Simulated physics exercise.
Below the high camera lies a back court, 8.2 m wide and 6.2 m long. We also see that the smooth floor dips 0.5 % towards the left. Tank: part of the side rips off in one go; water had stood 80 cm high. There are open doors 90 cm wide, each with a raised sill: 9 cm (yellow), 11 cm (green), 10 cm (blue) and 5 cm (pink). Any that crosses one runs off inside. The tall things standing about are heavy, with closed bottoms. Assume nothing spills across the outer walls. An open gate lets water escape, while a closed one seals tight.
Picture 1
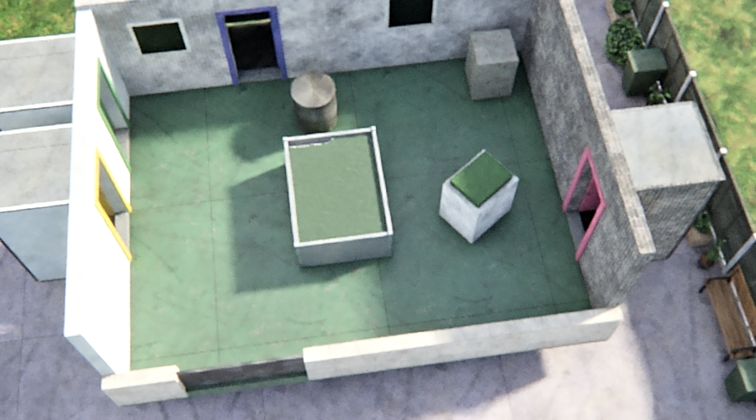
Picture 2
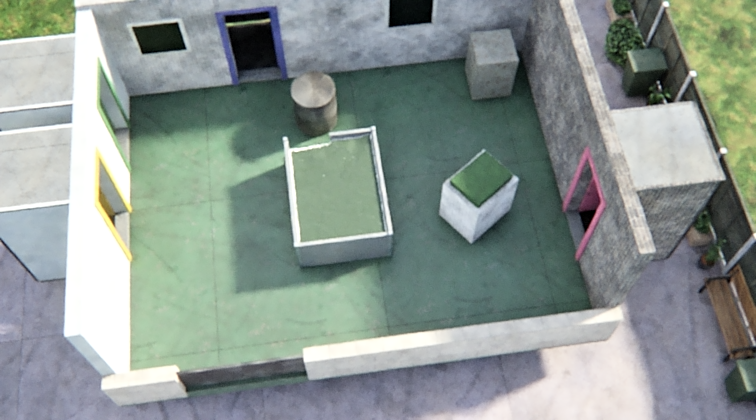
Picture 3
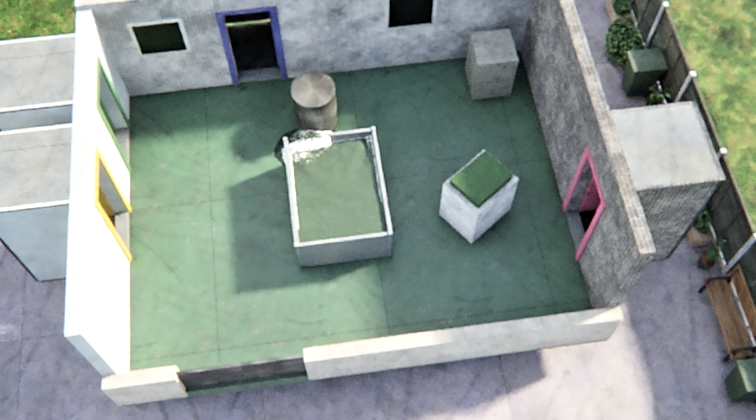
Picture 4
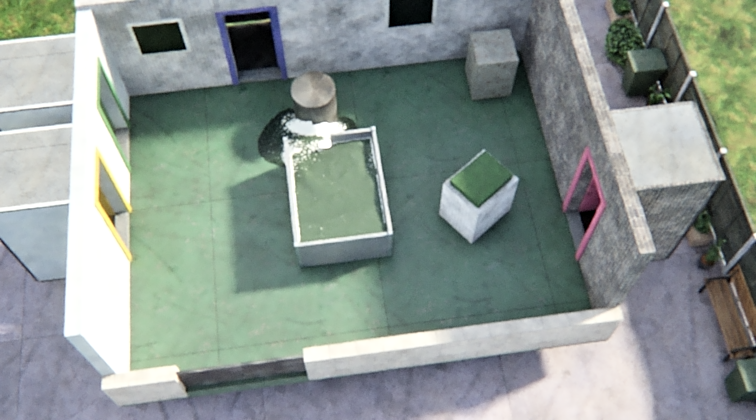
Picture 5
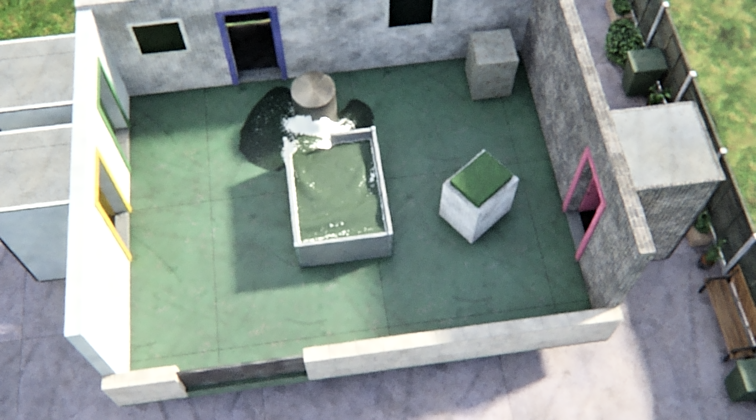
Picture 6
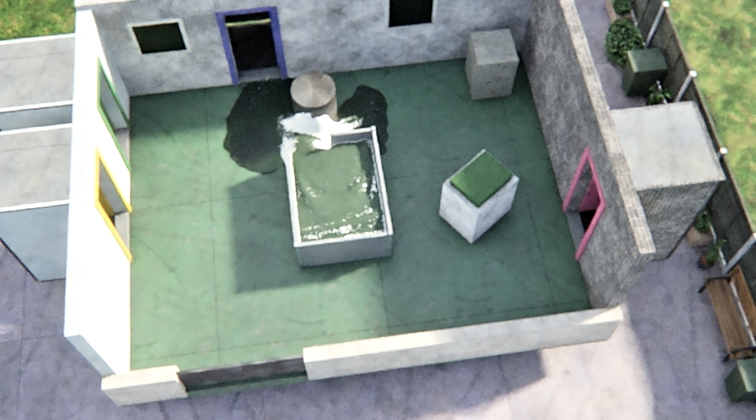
In a walled back court seen from above, a rectangular tank stands brimming and still on a smooth green floor. Water breaks out at its far side, foaming white against the round drum behind, then spreads around it in two dark patches, the larger on the left, while the tank's surface churns and sinks.
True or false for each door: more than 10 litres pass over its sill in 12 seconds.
Per door: The yellow door: False; the green door: True; the blue door: True; the pink door: False.
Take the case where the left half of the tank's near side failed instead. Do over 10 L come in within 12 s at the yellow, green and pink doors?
Then: Yellow below, green not over, pink above.
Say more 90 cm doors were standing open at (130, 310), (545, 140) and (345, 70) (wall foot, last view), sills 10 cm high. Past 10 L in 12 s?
So, in the order given, it's shy of the mark, then shy of the mark, then shy of the mark.
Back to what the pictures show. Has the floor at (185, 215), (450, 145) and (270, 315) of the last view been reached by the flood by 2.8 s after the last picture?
Soaked, soaked, untouched.
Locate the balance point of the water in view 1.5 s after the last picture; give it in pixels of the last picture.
Its balance point lies near (313, 168).
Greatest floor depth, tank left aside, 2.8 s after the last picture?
Up to near 34 cm.
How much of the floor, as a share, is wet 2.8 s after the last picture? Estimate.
45 %.
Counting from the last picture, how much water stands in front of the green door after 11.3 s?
Around 7.5 cm there.
Then, 0.7 s after the last picture water covers 20 % of the floor and is deepest (60 cm) near (312, 141); yellow door not reached, green door not reached, blue door 17 cm at the sill, 40 L in, pink door not reached.
Then, 1.5 s after the last picture water covers 35 % of the floor and is deepest (45 cm) near (312, 141); yellow door not reached, green door 20 cm at the sill, 3 L in, blue door 17 cm at the sill, 110 L in, pink door not reached.
Then, 2.8 s after the last picture water covers 45 % of the floor and is deepest (34 cm) near (312, 141); yellow door 7 cm at the sill, 0 L in, green door 18 cm at the sill, 36 L in, blue door 15 cm at the sill, 164 L in, pink door not reached.
Then, 6.3 s after the last picture water covers 80 % of the floor and is deepest (18 cm) near (312, 141); yellow door 6 cm at the sill, 0 L in, green door 13 cm at the sill, 95 L in, blue door 9 cm at the sill, 188 L in, pink door 3 cm at the sill, 0 L in.
Then, 11.3 s after the last picture water covers 100 % of the floor and is deepest (10 cm) near (312, 141); yellow door 4 cm at the sill, 0 L in, green door 8 cm at the sill, 97 L in, blue door 5 cm at the sill, 188 L in, pink door 3 cm at the sill, 0 L in.
